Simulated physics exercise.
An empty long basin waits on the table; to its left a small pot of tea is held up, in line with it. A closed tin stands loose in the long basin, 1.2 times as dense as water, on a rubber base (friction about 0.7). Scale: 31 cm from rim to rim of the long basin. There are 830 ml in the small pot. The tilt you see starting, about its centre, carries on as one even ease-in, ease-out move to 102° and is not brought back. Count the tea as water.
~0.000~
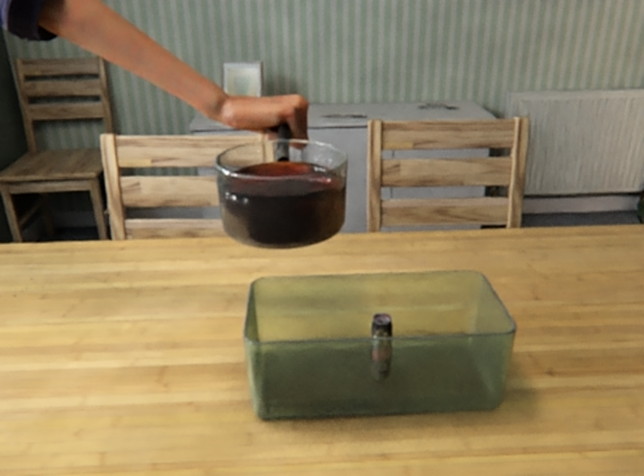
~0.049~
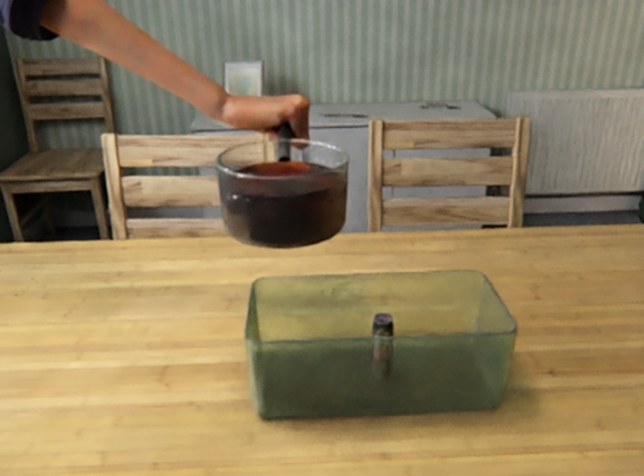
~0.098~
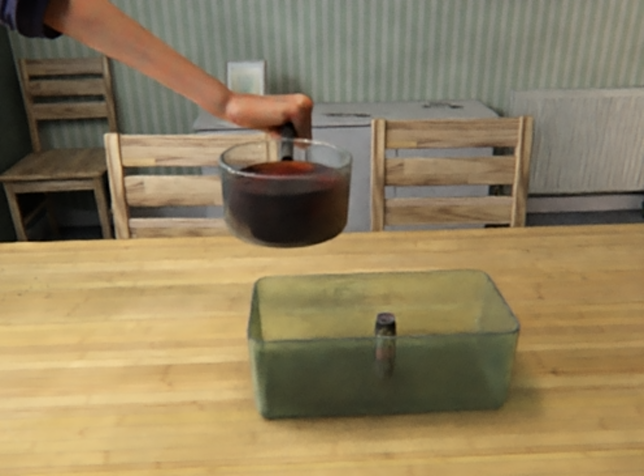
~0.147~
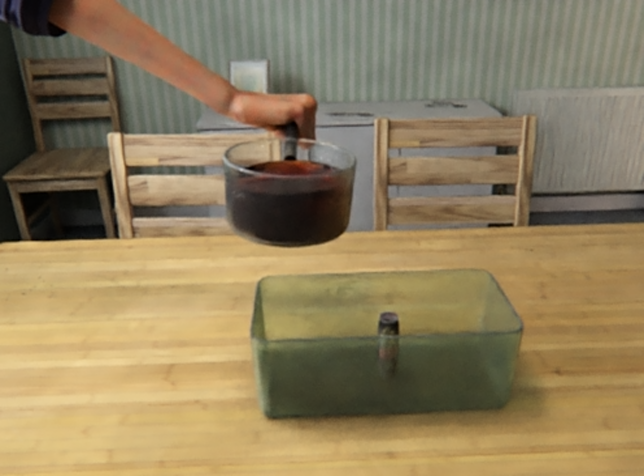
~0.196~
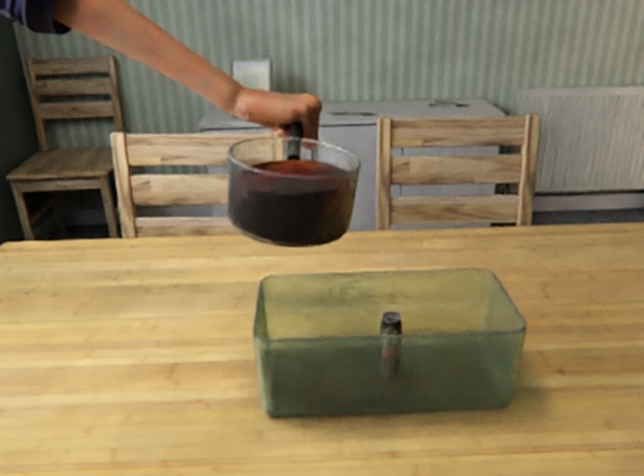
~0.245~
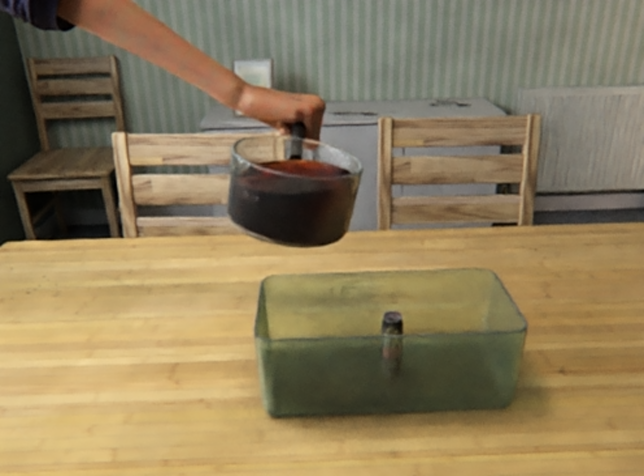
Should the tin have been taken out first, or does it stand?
It stays up.
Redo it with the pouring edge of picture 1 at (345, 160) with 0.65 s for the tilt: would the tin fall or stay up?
Then it falls.
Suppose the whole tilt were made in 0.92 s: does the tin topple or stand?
Then it keeps standing.
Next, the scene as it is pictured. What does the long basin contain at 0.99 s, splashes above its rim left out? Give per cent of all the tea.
Some 70 per cent.
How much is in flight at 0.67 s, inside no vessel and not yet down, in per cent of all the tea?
Near 24 in a hundred.
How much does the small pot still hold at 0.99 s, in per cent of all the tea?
Near 16 in a hundred.
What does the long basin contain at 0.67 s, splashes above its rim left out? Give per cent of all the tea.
About 4 per cent.
Then, 0.67 s in, the tilt is 63° and 71 per cent is still to pour; the tin stands where it began.
Then, 0.99 s in, the tilt is 96° and 17 per cent is still to pour; the tin stands where it began.
Then, 1.31 s in, the tilt is 102° and 1 per cent is still to pour; the tin stands 1 cm from where it began.
Then, 1.67 s in, the tilt is 102° and 0 per cent is still to pour; the tin stands where it began.
Finally, the tin stands where it began.
